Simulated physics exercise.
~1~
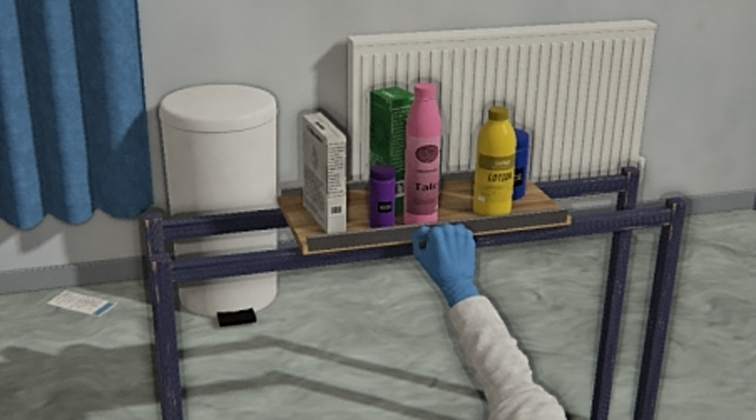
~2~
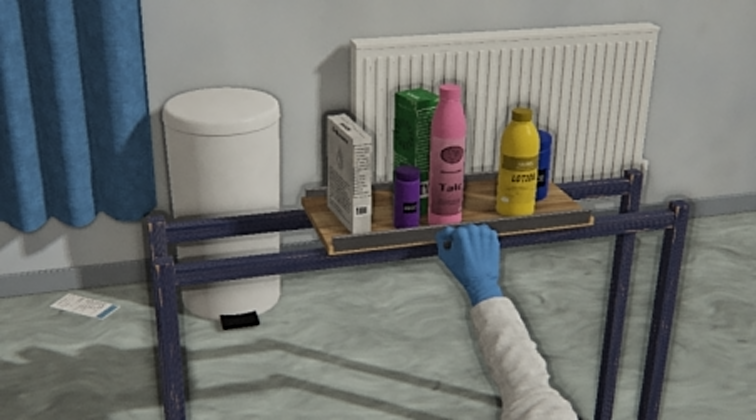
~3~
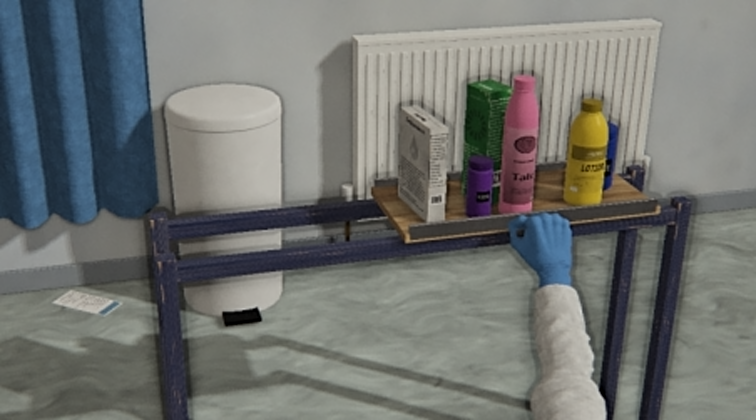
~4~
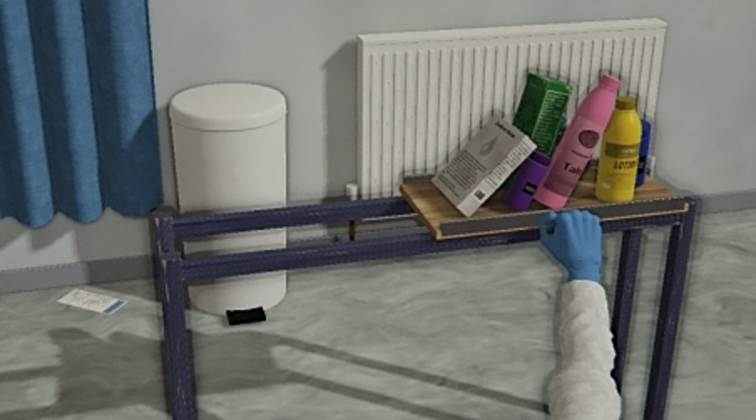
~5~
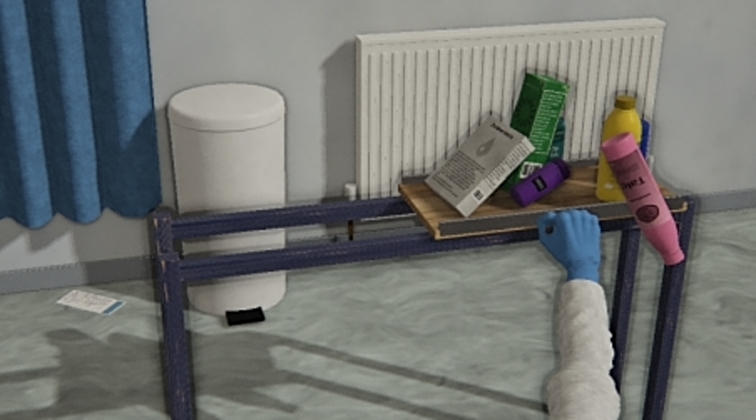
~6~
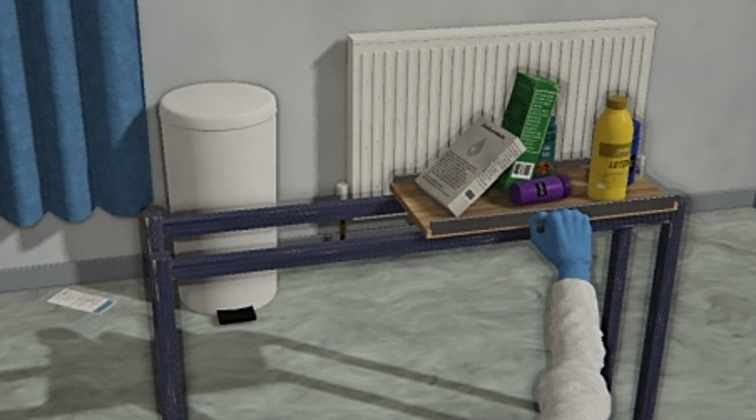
A wooden tray of bottles and cartons slid right along blue rails with a gloved hand at its front edge, then stopped at the end, where the pink bottle tipped off, the purple container fell on its side, and the white box was left leaning.
